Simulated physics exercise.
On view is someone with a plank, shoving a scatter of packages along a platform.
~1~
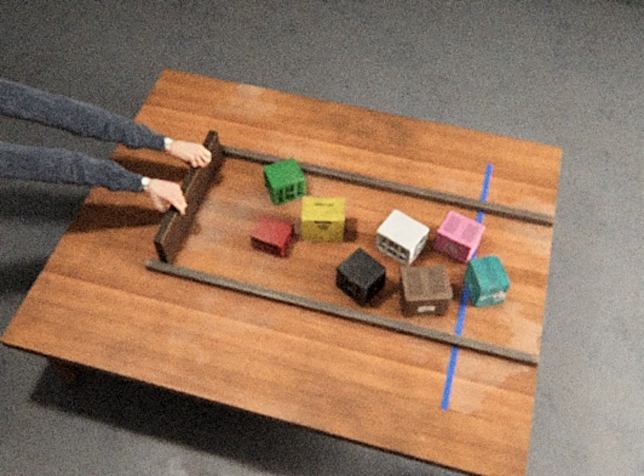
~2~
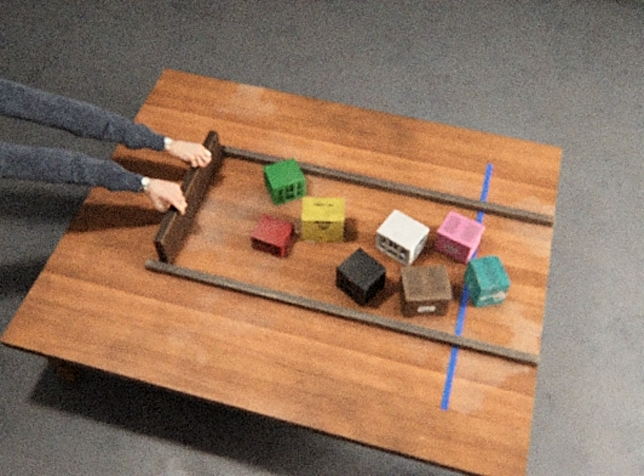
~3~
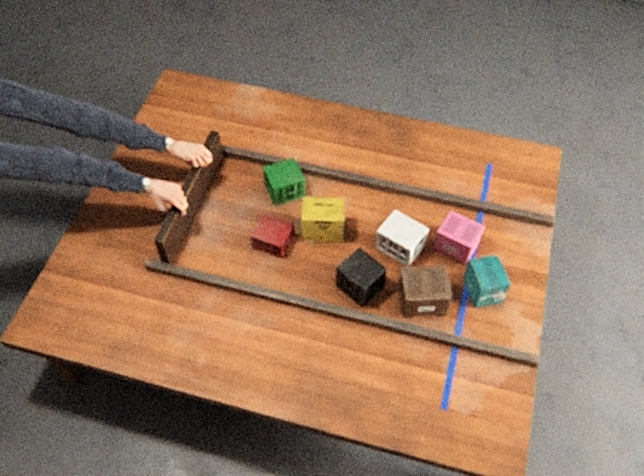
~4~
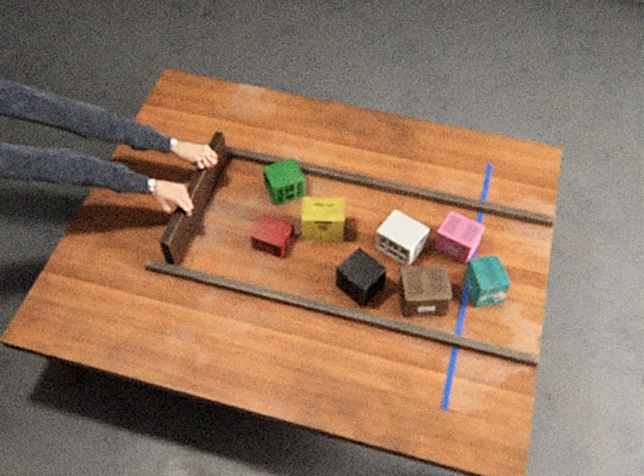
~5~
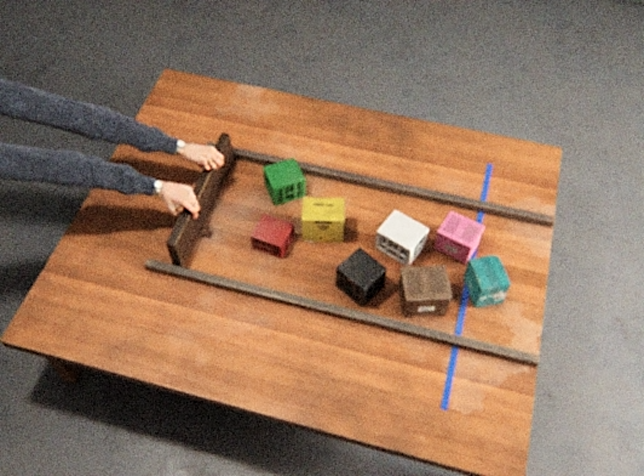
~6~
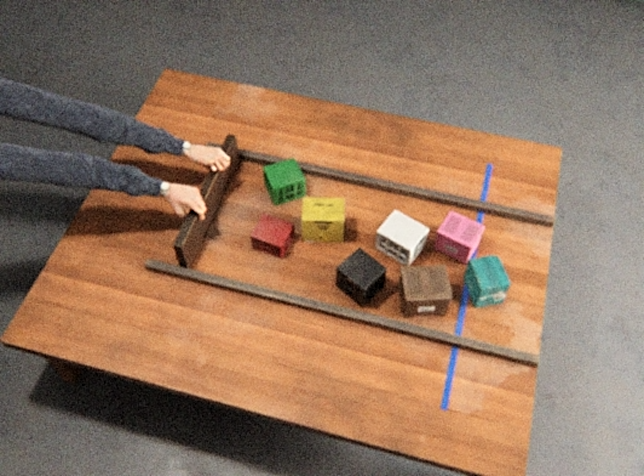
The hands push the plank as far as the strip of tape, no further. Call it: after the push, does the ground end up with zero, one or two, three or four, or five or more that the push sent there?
The ground ends up with one or two.
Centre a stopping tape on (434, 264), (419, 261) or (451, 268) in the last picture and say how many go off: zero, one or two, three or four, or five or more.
Going through the places as listed, I'd say none at all, then none at all, then none at all.
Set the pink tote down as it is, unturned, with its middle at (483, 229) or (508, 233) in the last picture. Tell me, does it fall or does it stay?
The pink tote stays put the first time and stays put the second time.
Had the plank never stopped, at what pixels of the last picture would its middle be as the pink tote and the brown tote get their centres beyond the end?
First near (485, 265), second near (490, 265).
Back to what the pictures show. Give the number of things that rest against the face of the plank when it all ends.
That number would be 4.
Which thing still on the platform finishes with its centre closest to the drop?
Pink tote.
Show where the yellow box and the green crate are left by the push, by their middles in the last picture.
The yellow box settles near (499, 255); as for the green crate, near (499, 233).
Soon after, none off yet; turquoise parcel at rest near (486, 281); pink tote at rest near (458, 238); brown tote at rest near (424, 292).
By the end, the number that fall off is one or two; fallen, turquoise parcel.
